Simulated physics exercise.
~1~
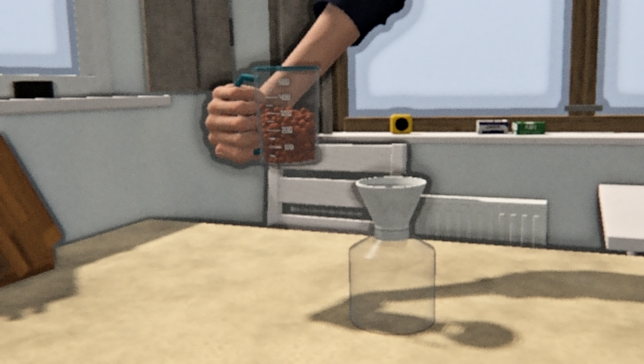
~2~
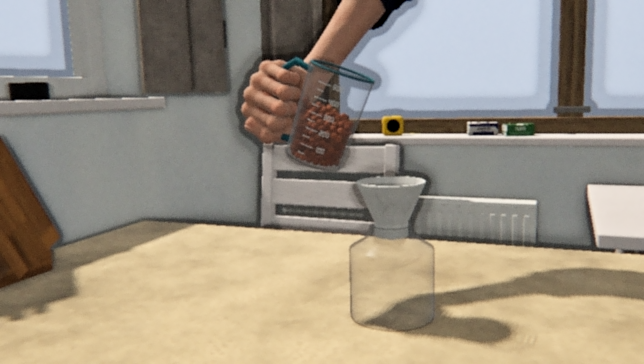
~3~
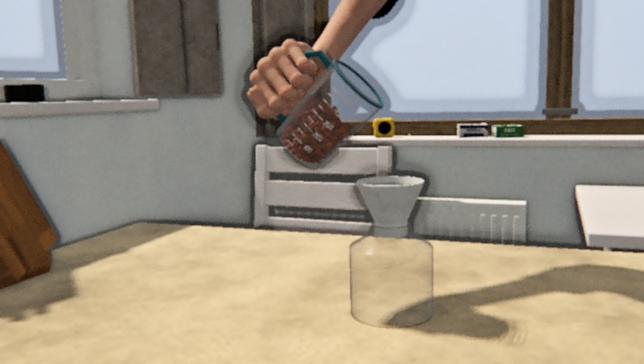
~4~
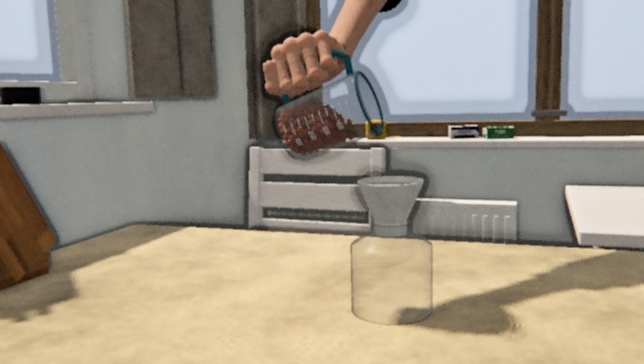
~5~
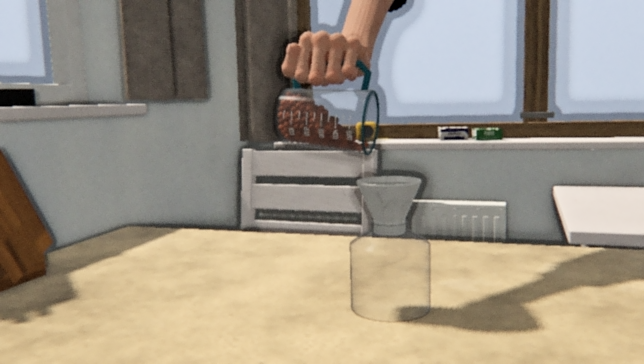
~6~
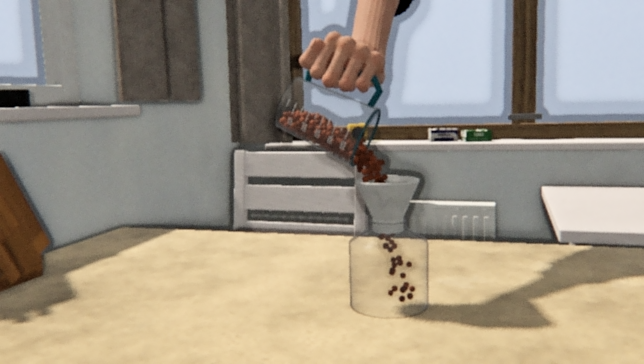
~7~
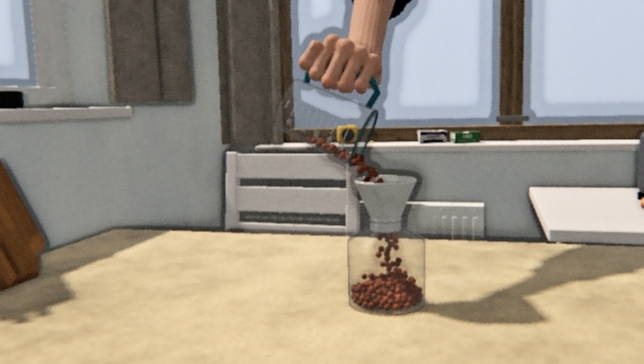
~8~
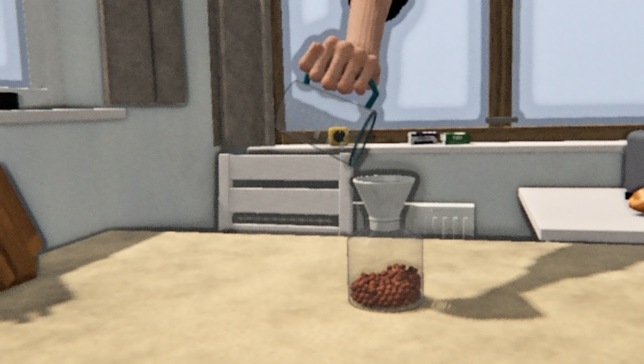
Reddish-brown pellets pouring through a funnel into a clear jar as a hand tips a see-through cup, emptying it without spilling.
